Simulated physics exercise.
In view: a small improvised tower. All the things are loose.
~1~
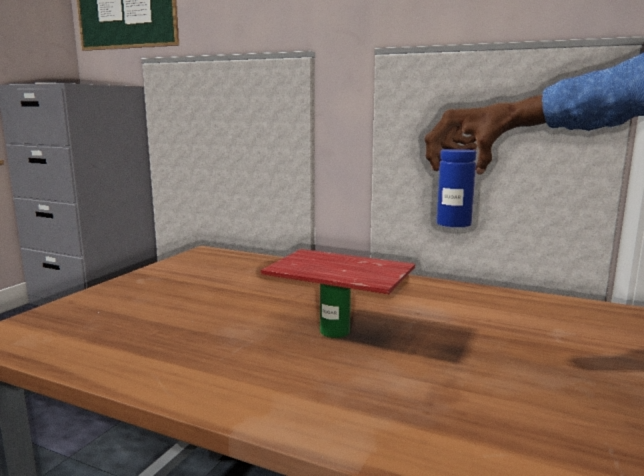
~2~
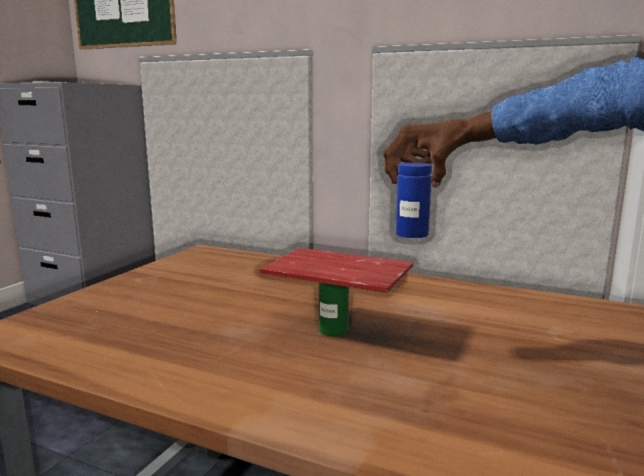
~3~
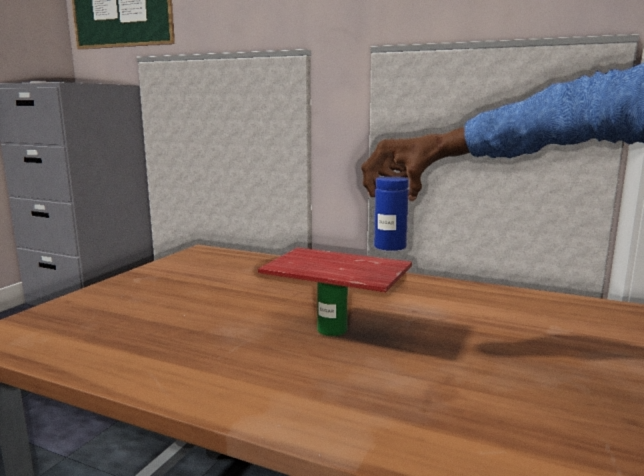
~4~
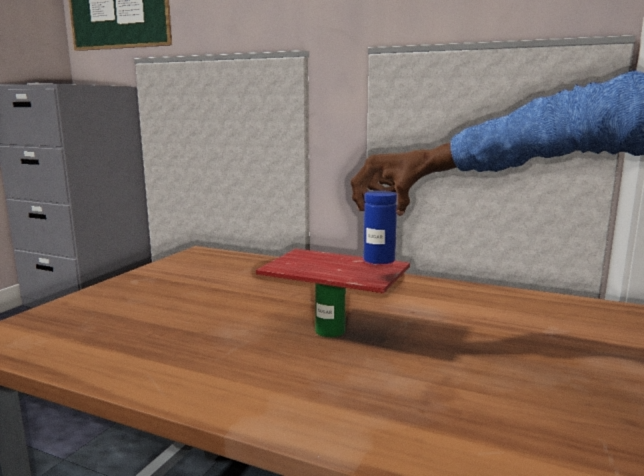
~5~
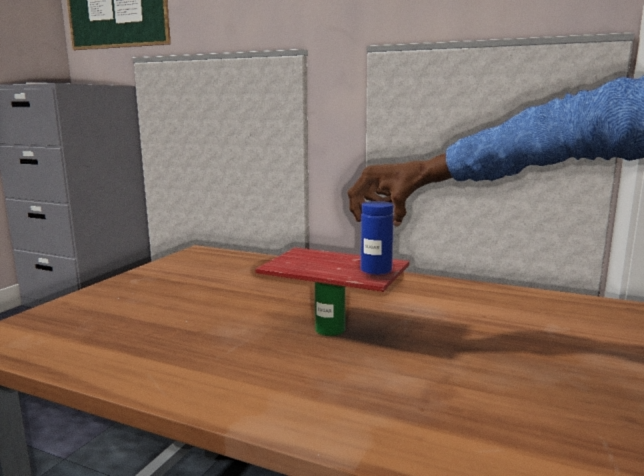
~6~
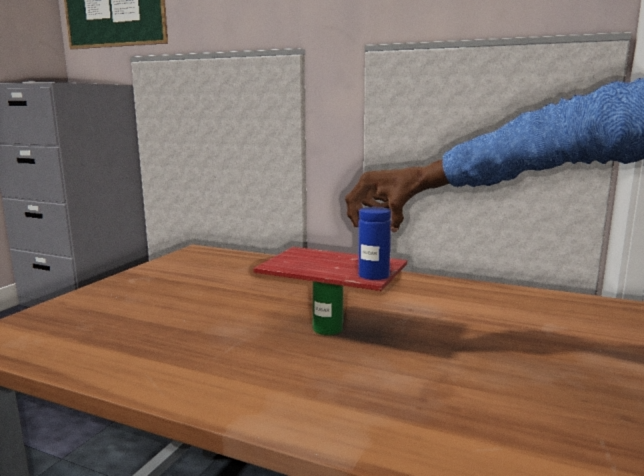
A hand in a blue sleeve carried a blue jar leftward and down, then set it on the right end of a red board balanced on a green jar, keeping hold of it.
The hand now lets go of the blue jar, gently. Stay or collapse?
The stack gives way.
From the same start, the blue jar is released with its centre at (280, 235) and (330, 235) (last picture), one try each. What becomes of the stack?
First try: It comes apart; second try: It stays up.
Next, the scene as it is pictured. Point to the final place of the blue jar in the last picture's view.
At about (417, 343).
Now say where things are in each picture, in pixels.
The first picture shows coming down; blue jar (456, 188); red board (340, 269).
The second picture shows coming down; blue jar (413, 200); red board (338, 267).
The third picture shows coming down; blue jar (391, 213); red board (337, 267).
The fourth picture shows coming down; blue jar (380, 227); red board (334, 268).
The fifth picture shows coming down; blue jar (377, 237); red board (334, 267).
The sixth picture shows in place under the hand; blue jar (375, 243); red board (332, 266).
Then, 0.40 s past the last view, blue jar now fallen; red board rocked 66° from its first pose.
Then, 0.80 s past the last view, red board now fallen; green jar rocked 10° from its first pose.
Then, 1.10 s past the last view, green jar on its side.
Finally, fallen, blue jar, red board and green jar. Final places as the last picture's camera would see them, blue jar near (417, 343). The stack loses its balance.
